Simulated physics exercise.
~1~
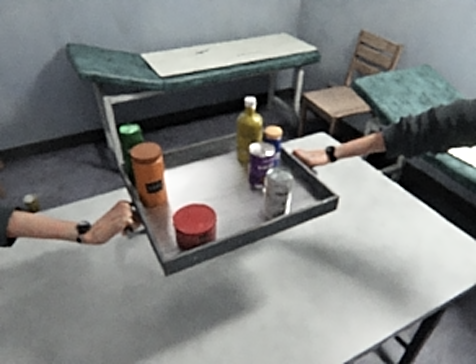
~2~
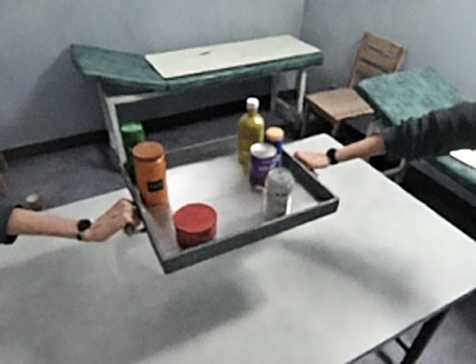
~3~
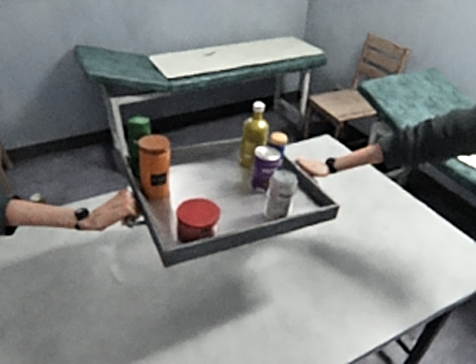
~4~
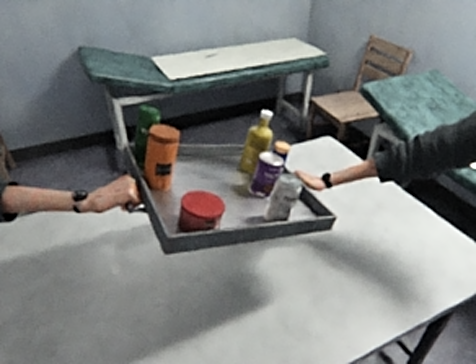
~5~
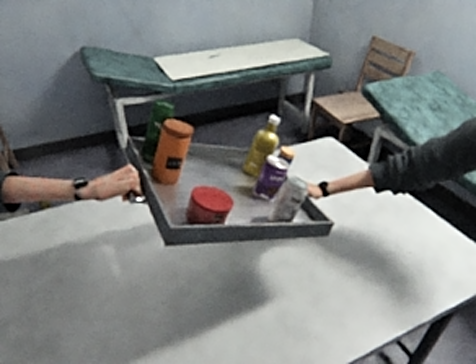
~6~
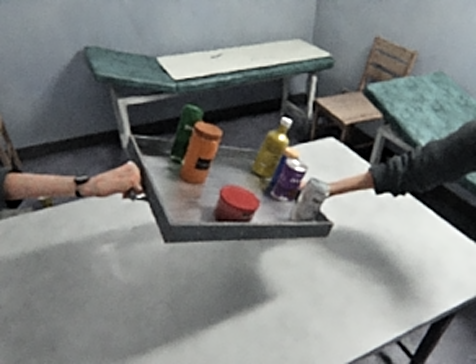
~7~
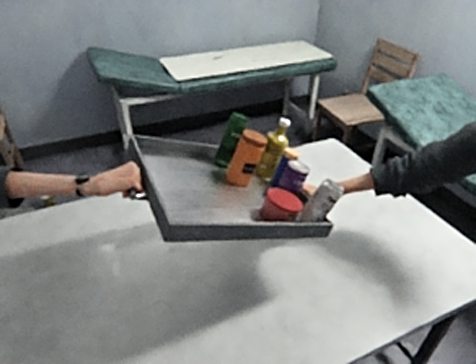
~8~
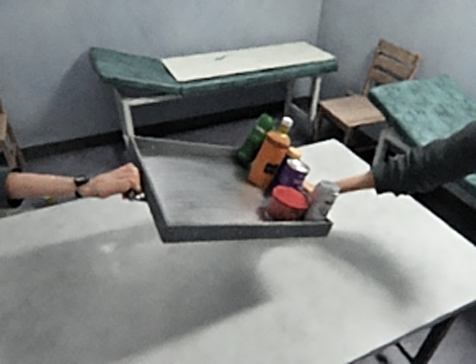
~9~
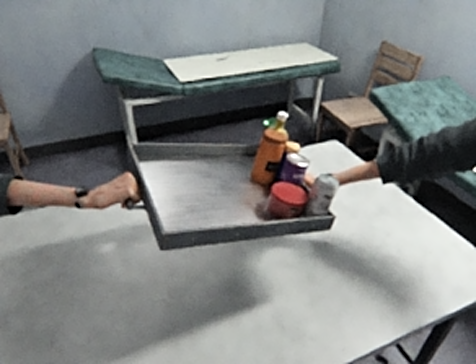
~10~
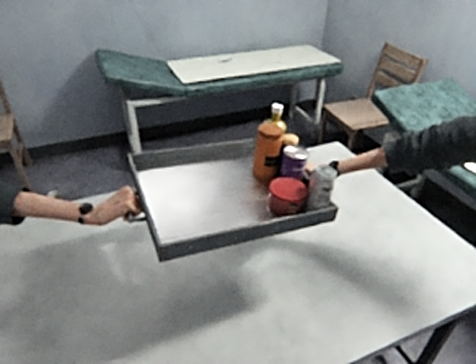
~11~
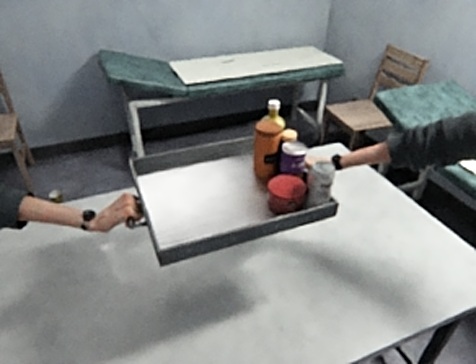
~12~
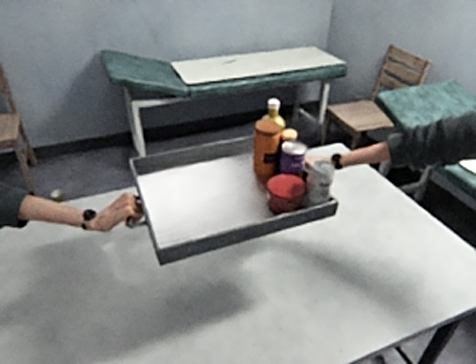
At the start, two hands hold a grey tray of containers above a white table, with green-topped beds behind. The tray tips down toward the right, and the orange jar, green can and red tub begin sliding that way while leaning with the slope. They gather against the purple tin and white can near the right end, beside the yellow bottle. The green can tumbles over the tray's edge and drops out of sight behind the others. The hands bring the tray back to level, leaving the remaining containers upright and bunched at the right, with the left side empty.
